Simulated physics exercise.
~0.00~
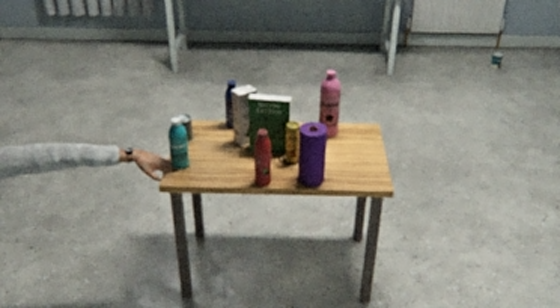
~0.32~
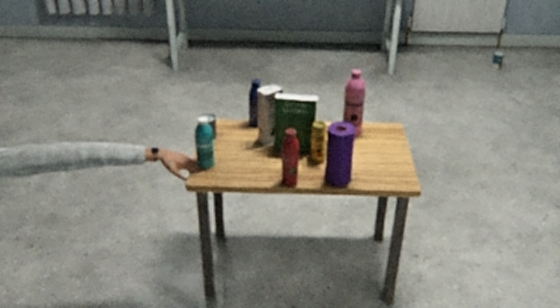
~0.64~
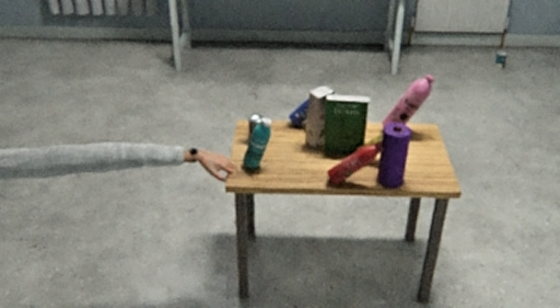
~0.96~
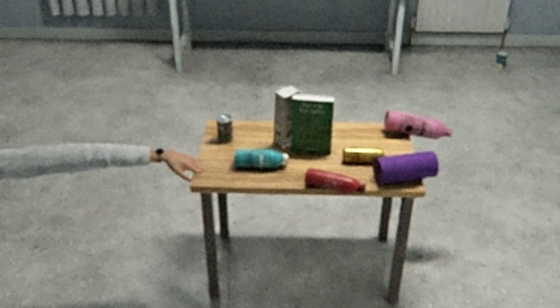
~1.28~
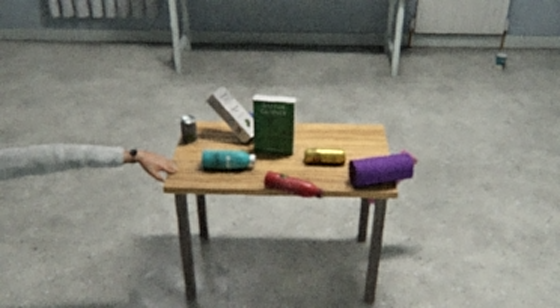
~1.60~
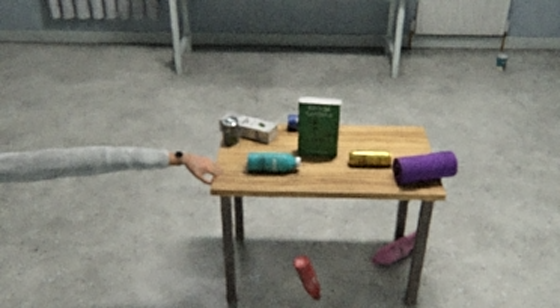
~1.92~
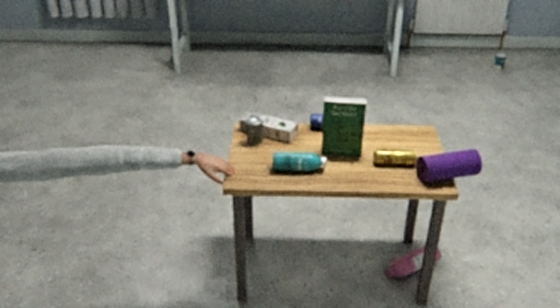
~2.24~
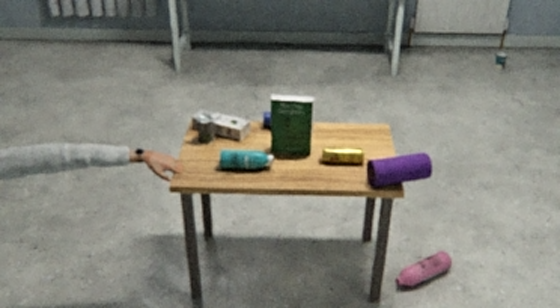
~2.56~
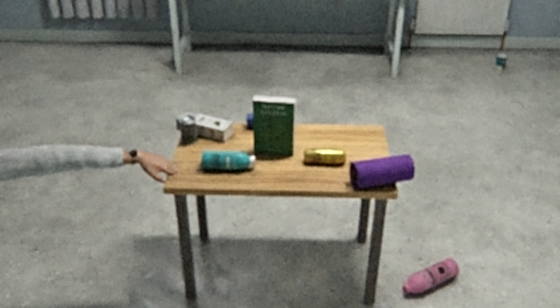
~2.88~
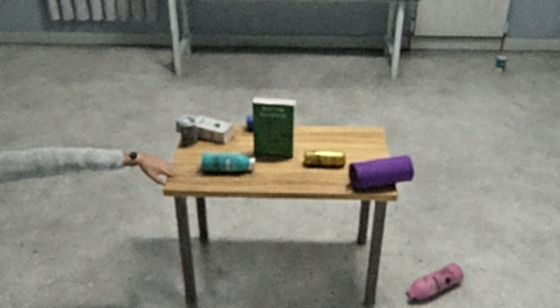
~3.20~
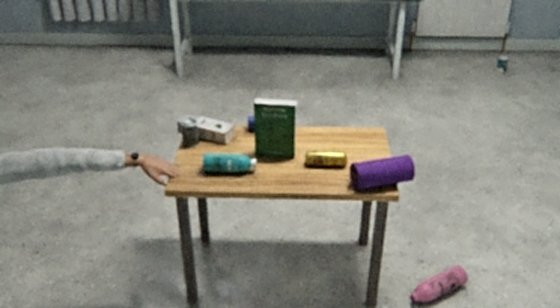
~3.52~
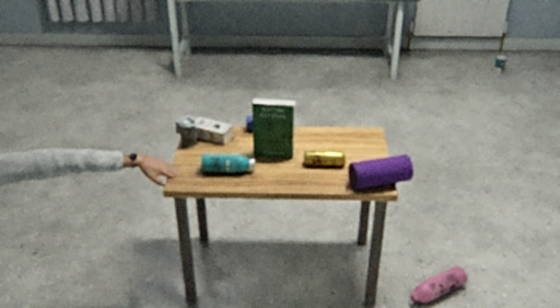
A light wooden table, seen from the front and slightly above in a grey-floored room, is pushed right by a hand at its left edge. Bottles, a purple roll, a yellow can, a grey tin, a white carton and a green book crowd its top. The bottles tilt, then they, the can and the roll topple as the table jerks back left. The carton tips too, while the pink and red bottles drop off. The table slides right and left again, then stops. The book and tin still stand, and the pink bottle lies on the floor at right.
